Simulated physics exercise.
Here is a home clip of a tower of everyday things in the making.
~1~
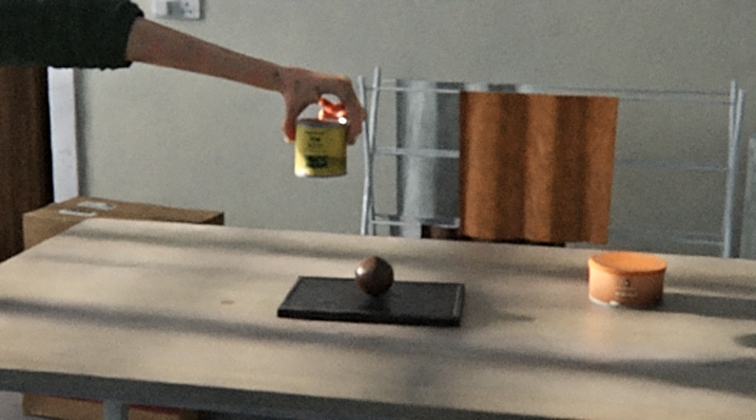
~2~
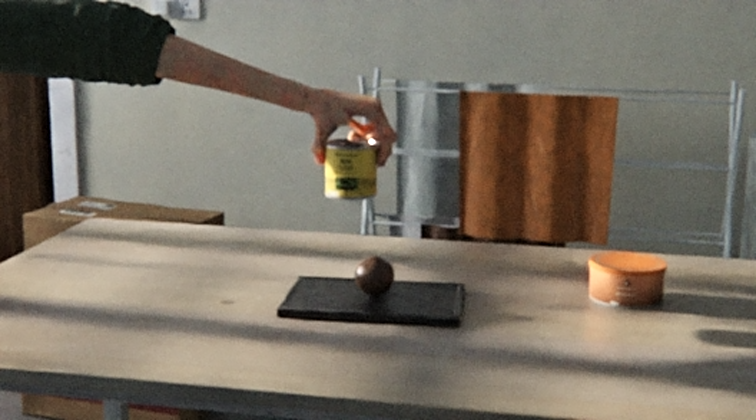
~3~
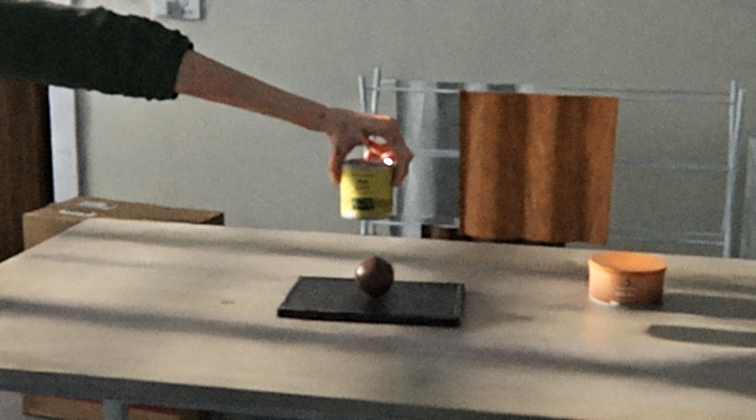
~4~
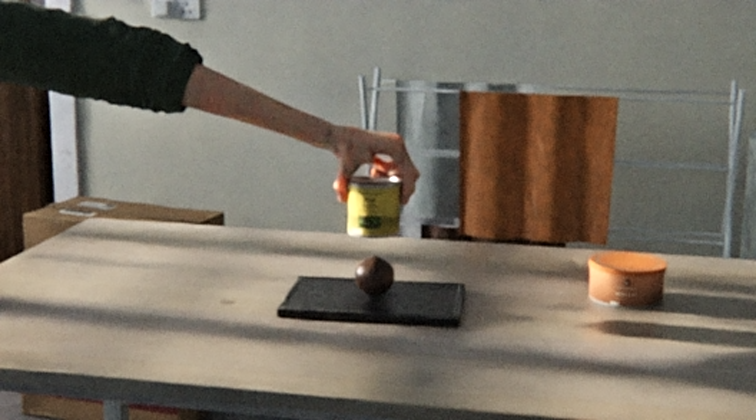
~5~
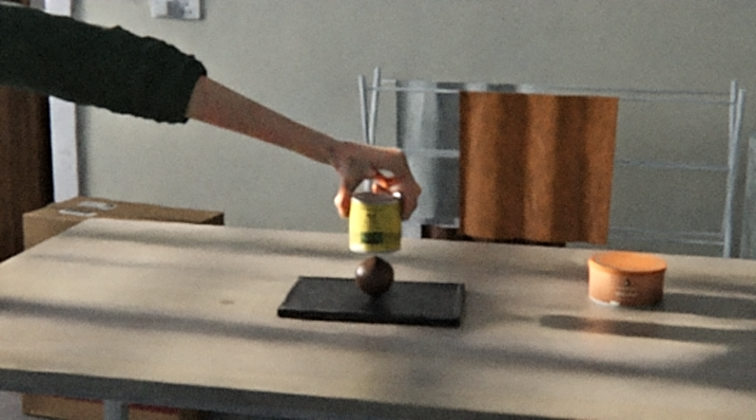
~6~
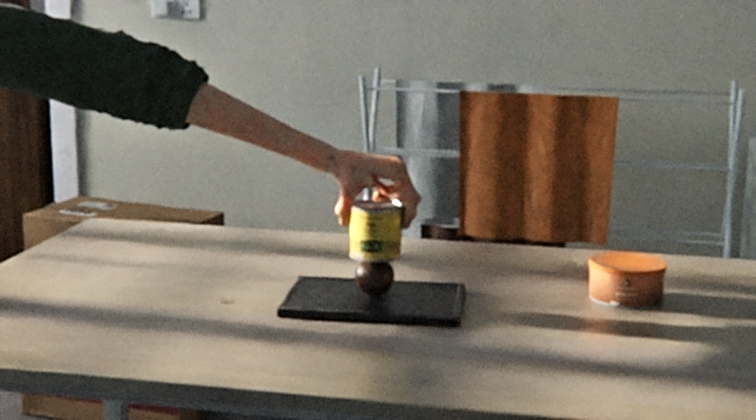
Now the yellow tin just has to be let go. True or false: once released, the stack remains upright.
False.
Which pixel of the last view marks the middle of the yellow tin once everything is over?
It ends near (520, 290).
Then, 0.70 s after the last picture, yellow tin now fallen.
Then, 0.90 s after the last picture, things are still on the move.
At rest, fallen, yellow tin; the other 3 in place. Seen from the same camera at the end, yellow tin near (520, 290). The pile loses its balance.
